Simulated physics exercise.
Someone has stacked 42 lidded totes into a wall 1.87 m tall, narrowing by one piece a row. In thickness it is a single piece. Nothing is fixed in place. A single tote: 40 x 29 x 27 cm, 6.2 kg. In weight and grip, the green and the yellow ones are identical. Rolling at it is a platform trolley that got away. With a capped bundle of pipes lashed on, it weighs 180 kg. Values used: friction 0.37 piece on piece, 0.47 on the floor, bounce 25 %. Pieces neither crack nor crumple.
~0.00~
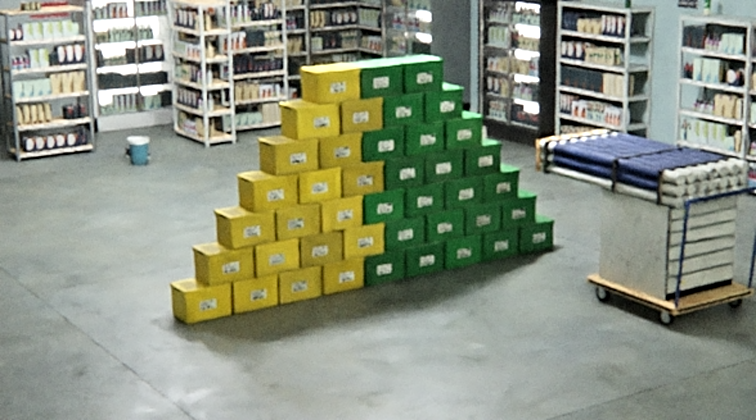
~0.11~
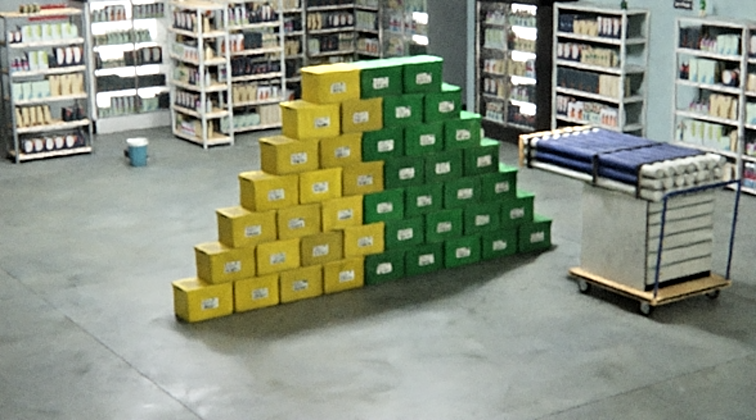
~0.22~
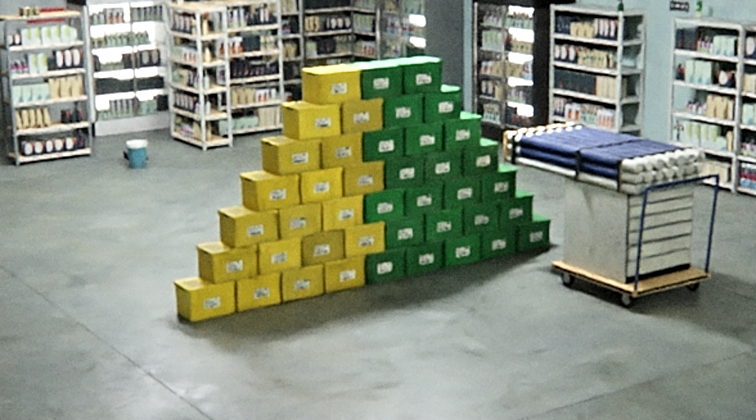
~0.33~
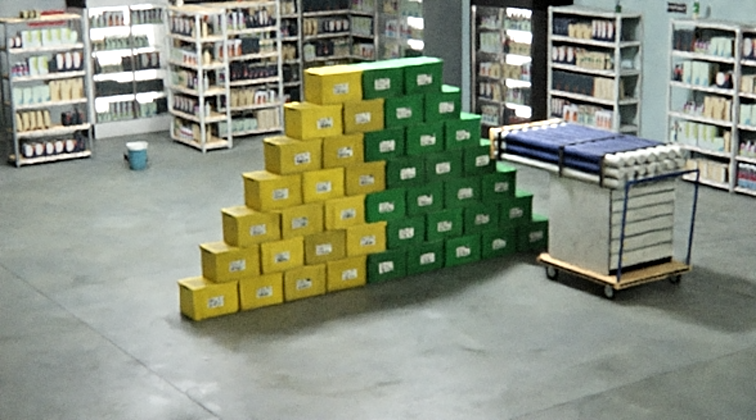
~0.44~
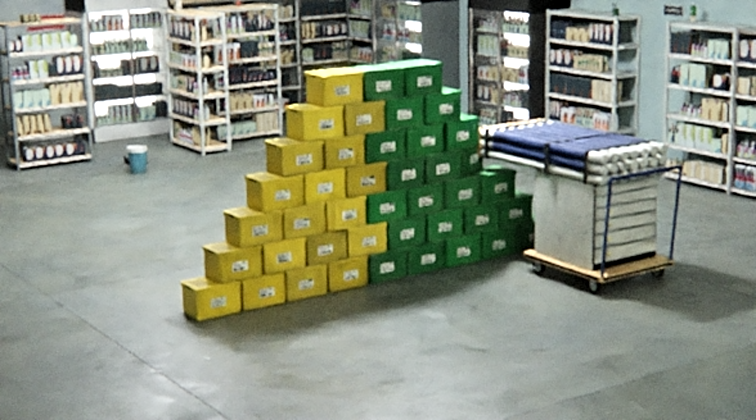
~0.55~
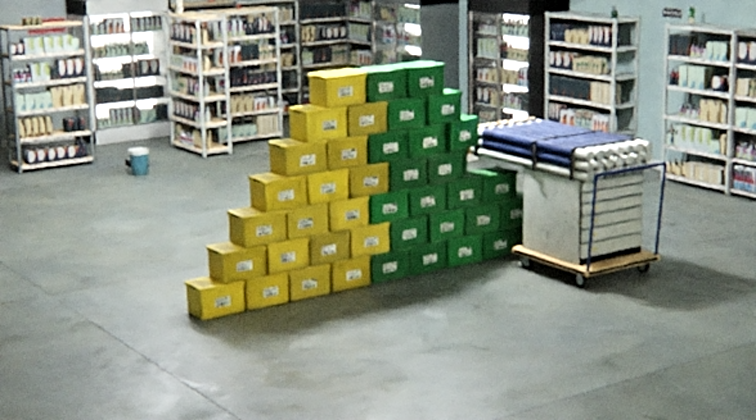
The clip opens on a stepped wall of yellow and green boxes in a shop-like room, with a loaded platform trolley to its right. The trolley rolls left with nobody pushing it, closing the gap until its load meets the green side, where a couple of boxes shift slightly.
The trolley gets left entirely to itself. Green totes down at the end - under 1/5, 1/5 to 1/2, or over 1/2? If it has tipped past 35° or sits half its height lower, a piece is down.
Under 1/5.
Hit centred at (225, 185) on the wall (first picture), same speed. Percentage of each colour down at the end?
Green 0 %, yellow 10 %.
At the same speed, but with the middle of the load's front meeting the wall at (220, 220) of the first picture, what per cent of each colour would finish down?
That hit would leave green at 0 and yellow at 10 per cent down.
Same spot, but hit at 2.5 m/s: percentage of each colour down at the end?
The green would finish 10 in a hundred down, the yellow 0 in a hundred.
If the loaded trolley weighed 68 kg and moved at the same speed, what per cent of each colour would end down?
Colour by colour that makes green 0, yellow 0 percent.
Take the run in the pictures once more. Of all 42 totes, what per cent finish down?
My estimate is roughly 0 per cent.
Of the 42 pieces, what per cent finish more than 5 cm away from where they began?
I make it 25 per cent.
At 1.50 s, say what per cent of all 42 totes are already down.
At that instant, 0 percent.
After 0.82 s, load 82 cm past the wall's line, still rolling; none of the 23 green totes down (0 of 42 in all colours); top green tote shifted 27 mm.
After 1.02 s, load 1.05 m past the wall's line, still rolling; 1 of the 23 green totes down (1 of 42 in all colours); top green tote shifted 43 mm.
After 1.50 s, load 1.32 m past the wall's line, still rolling; 1 of the 23 green totes down (1 of 42 in all colours); top green tote shifted 56 mm.
At rest (2.6 s), load 1.19 m past the wall's line, still rolling; 1 of the 23 green totes down (1 of 42 in all colours); top green tote shifted 56 mm; top yellow tote unmoved. That is 4 per cent. As the last picture would show them, middles, top green tote near (414, 79), top yellow tote near (337, 89).
